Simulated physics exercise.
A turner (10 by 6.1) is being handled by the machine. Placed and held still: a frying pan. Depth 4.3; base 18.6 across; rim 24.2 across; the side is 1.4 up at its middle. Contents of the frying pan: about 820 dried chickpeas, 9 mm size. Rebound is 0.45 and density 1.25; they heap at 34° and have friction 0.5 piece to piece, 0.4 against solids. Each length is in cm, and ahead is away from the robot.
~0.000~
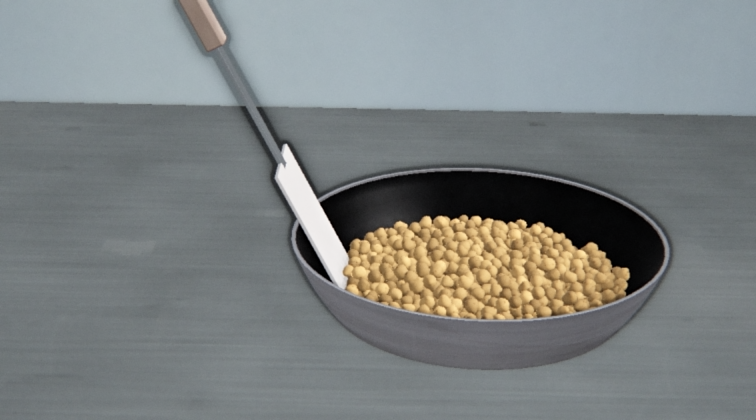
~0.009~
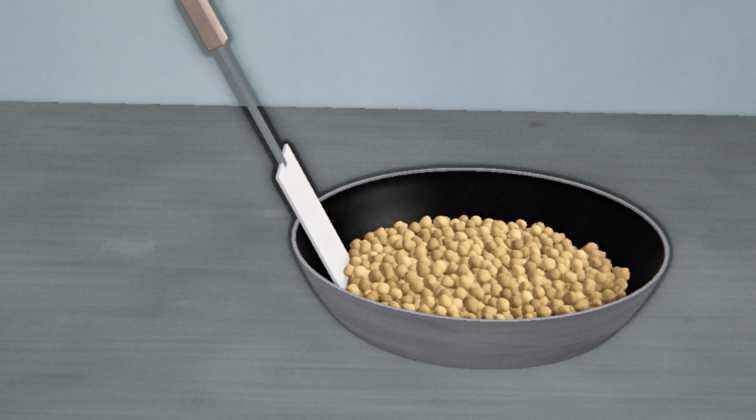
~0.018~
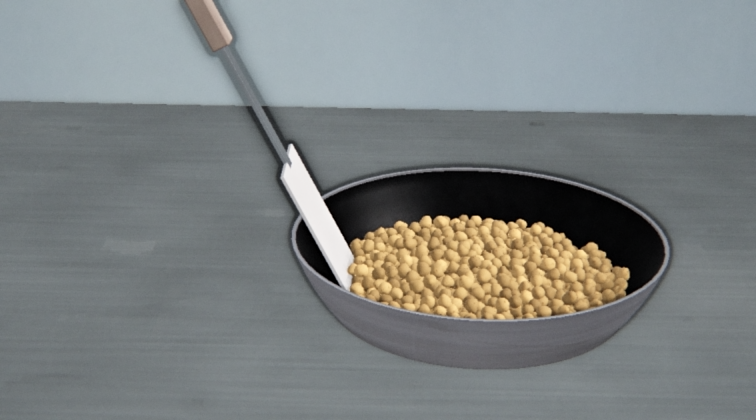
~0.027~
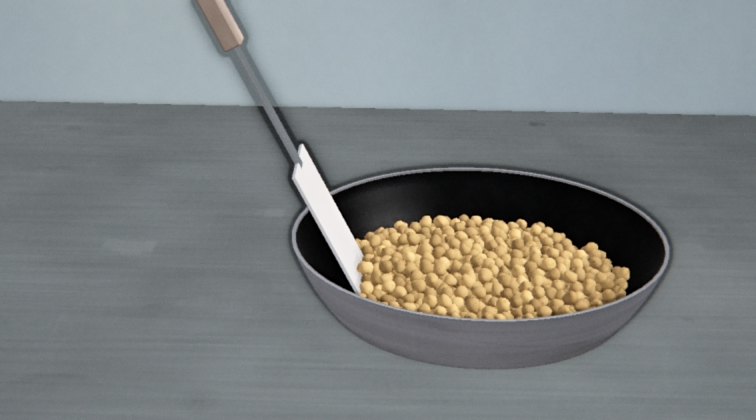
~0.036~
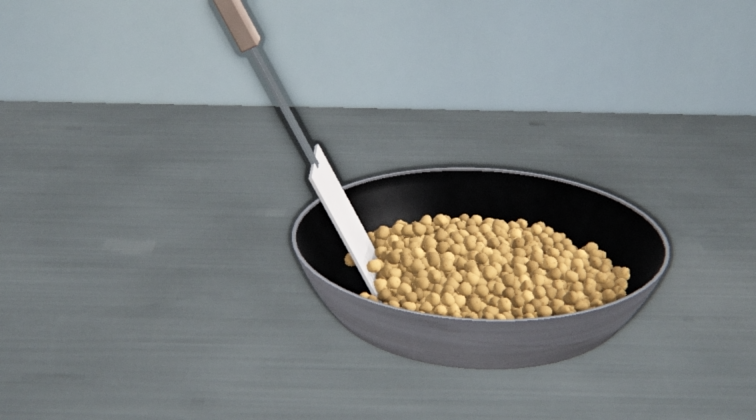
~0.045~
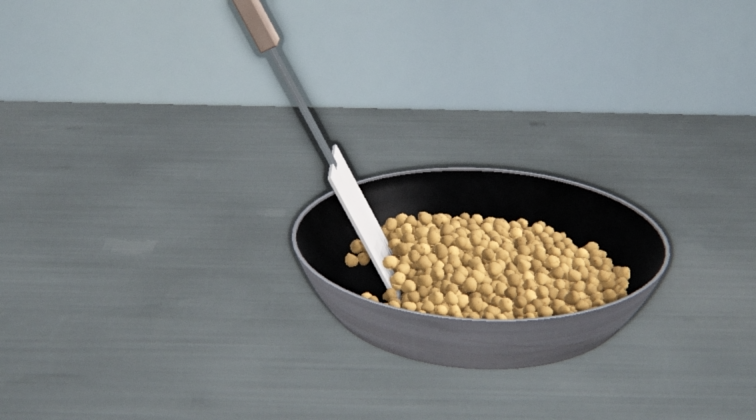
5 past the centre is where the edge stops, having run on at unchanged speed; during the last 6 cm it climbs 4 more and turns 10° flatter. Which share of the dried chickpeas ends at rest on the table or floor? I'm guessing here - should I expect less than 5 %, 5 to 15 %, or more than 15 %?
You should expect 5 to 15 %.
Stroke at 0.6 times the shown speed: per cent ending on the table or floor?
Near 0 in a hundred.
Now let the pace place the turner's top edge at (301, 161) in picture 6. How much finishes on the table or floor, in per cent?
Near 0 in a hundred.
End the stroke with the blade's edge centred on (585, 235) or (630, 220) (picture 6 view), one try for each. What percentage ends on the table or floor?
Some 15 and 20 per cent.
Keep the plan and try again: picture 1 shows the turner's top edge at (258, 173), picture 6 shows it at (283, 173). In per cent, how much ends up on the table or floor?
0 %.
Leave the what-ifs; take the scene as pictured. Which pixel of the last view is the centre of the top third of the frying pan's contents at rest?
Pixel estimate: About (573, 271).
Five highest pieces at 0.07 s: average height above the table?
They are near 5 cm up.
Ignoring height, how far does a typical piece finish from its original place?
2 cm.
After 0.07 s, sloping 63°, highest piece 6 above the table; 820 in the frying pan.
After 0.09 s, sloping 60°, highest piece 7 above the table; 820 in the frying pan.
After 0.30 s, sloping 53°, highest piece 5 above the table; 735 in the frying pan, 82 on the table or floor, 3 on the blade or in flight.
After 1.35 s, sloping 53°, highest piece 4 above the table; 734 in the frying pan, 86 on the table or floor.
At rest, 734 in the frying pan, 86 on the table or floor. That is 10 % on the table or floor.
